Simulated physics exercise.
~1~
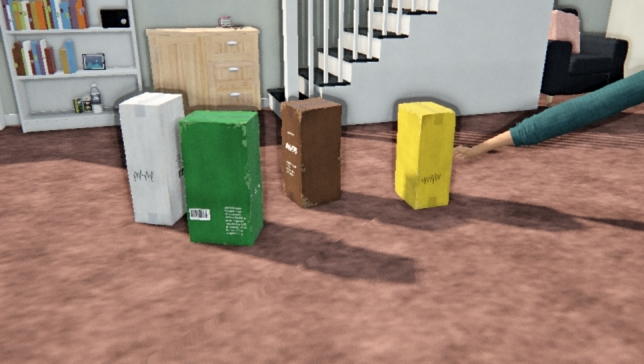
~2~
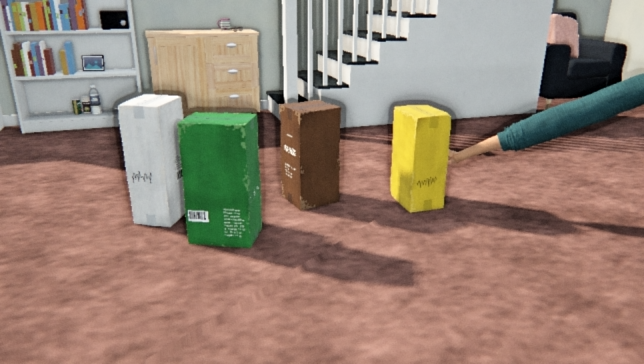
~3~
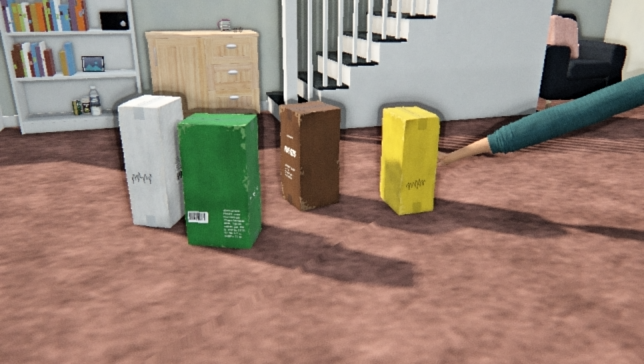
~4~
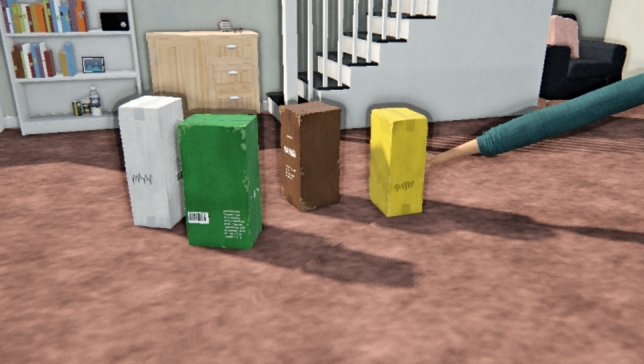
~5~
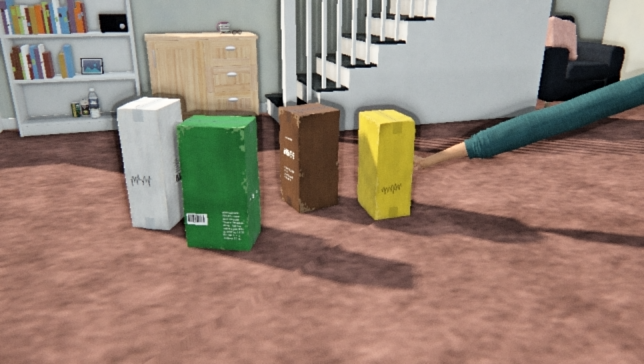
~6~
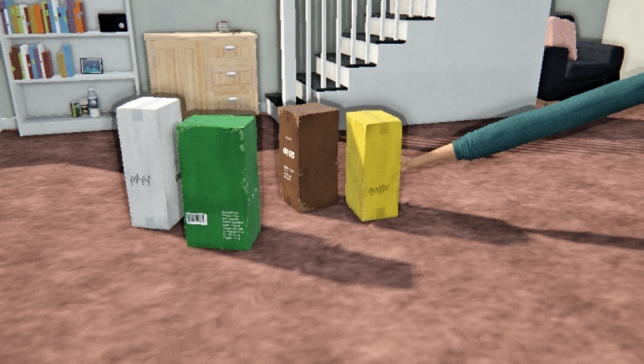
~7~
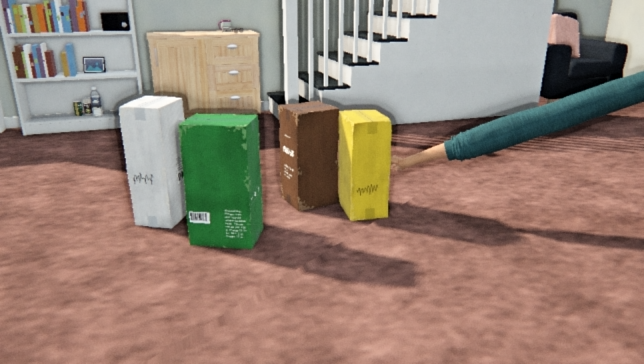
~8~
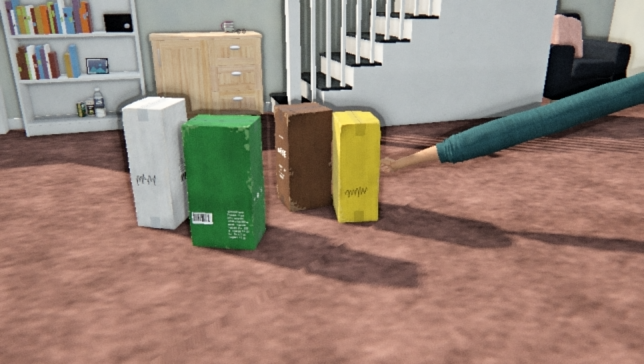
The clip opens on four upright boxes standing on a reddish carpeted floor, white and green on the left, brown in the middle and yellow on the right, with a bookshelf, a dresser and a staircase behind them. An arm in a teal sleeve reaches in from the right, its hand at the side of the yellow box. The hand slowly pushes the yellow box left, and it slides upright toward the brown one while the others stay put. By the close, the yellow box stands in front of the brown box's right edge, partly covering it, and all four remain upright.
